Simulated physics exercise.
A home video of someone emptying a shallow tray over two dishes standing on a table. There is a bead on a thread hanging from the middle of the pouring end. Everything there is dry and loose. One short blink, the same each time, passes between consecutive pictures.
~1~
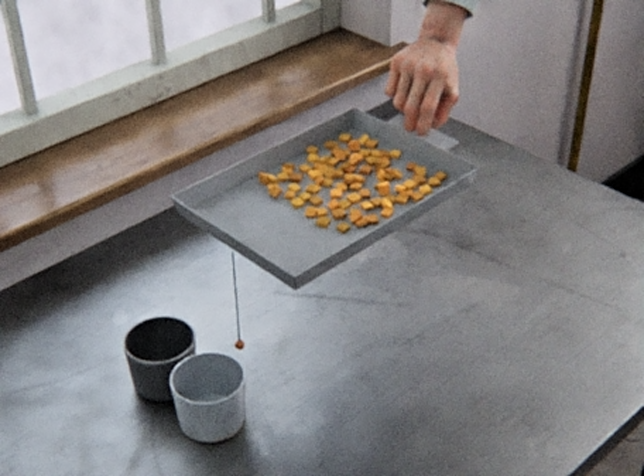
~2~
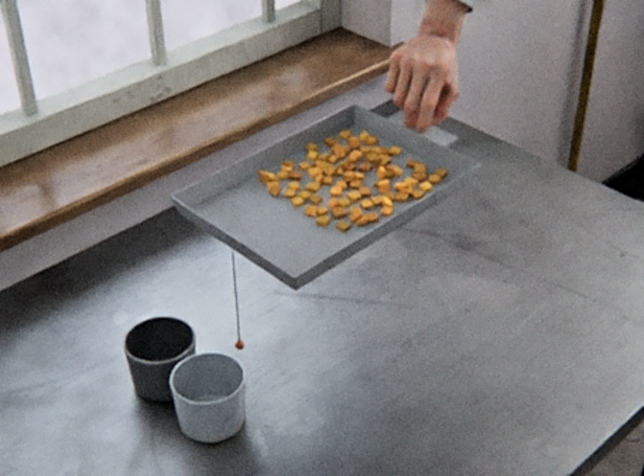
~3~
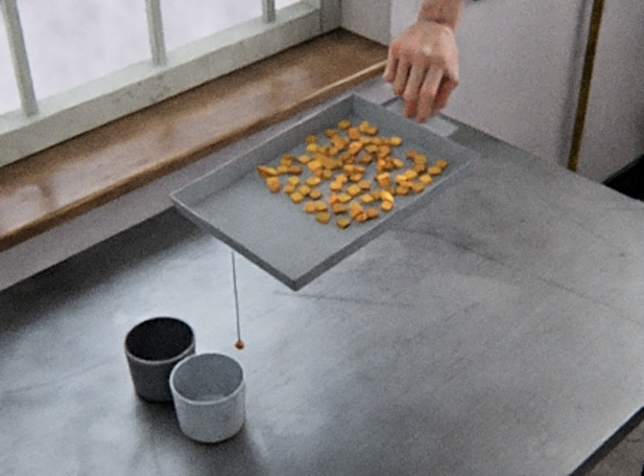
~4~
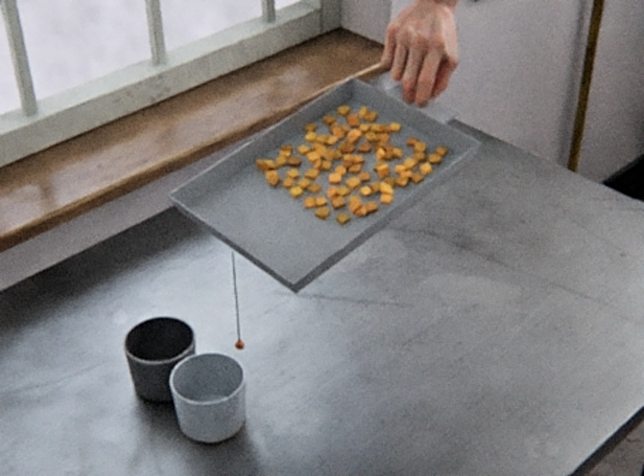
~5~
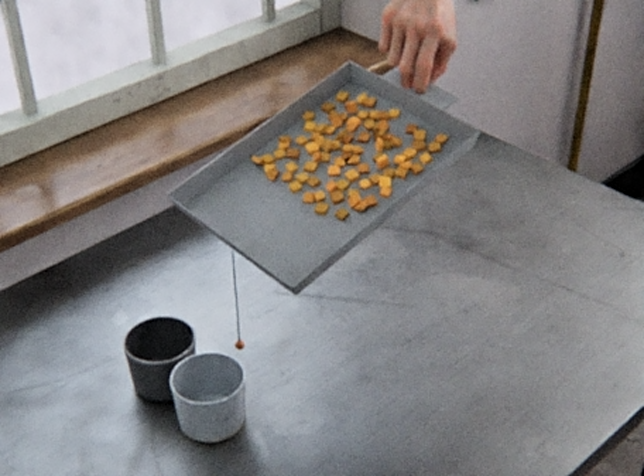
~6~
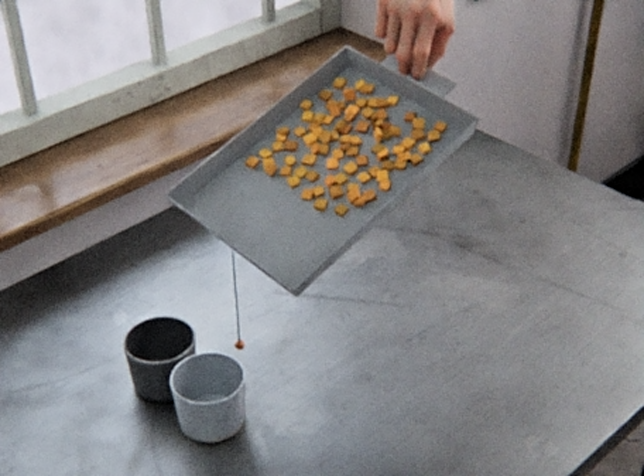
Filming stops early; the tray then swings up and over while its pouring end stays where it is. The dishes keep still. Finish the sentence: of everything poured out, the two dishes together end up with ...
They end up with a minority of it.
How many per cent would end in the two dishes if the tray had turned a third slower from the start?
Estimated share: Some 20%.
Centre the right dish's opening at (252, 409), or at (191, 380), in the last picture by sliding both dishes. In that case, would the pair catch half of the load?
Placing 1: A majority of it. Placing 2: A minority of it.
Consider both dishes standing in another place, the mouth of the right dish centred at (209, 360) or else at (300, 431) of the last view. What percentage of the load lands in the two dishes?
0 % and 70 %.
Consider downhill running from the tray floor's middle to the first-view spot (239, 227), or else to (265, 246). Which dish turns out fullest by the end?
Leftward dish on the first try, Rightward dish on the second.
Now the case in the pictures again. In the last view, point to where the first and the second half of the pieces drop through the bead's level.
(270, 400), then (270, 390).
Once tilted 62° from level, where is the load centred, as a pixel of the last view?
Centre estimate: (275, 265).
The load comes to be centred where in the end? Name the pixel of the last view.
Near pixel (268, 459).
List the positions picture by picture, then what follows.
Corners of the pouring end at (179, 196) and (295, 271), level; middle of the load at (350, 177), small crackers; left dish at (133, 373); right dish at (181, 413); bead on its thread at (240, 345), in the first frame.
Corners of the pouring end at (179, 196) and (295, 271), level; middle of the load at (350, 175), in the second frame.
Corners of the pouring end at (178, 195) and (294, 273), tipped barely, lowest at the right corner; middle of the load at (349, 168), in the third frame.
Corners of the pouring end at (176, 195) and (294, 277), tipped a little, lowest at the right corner; middle of the load at (349, 158), in the fourth frame.
Corners of the pouring end at (175, 194) and (293, 280), tipped a little, lowest at the right corner; middle of the load at (348, 149), in the fifth frame.
Corners of the pouring end at (173, 194) and (292, 283), tipped clearly, lowest at the right corner; middle of the load at (346, 139); left dish at (133, 373); right dish at (181, 413), in the sixth frame.
Soon, tray tipped steeply; nearly all on the tray; a stray few in the air.
A while on, tray tipped past a quarter turn; about two thirds on the tray; a small part in the right dish; about a quarter outside both; a stray few in the air.
Towards the end, tray tipped past a quarter turn; a small part in the right dish; most outside both.
Finally, tray tipped past a quarter turn; a small part in the right dish; none in the left dish; most outside both.
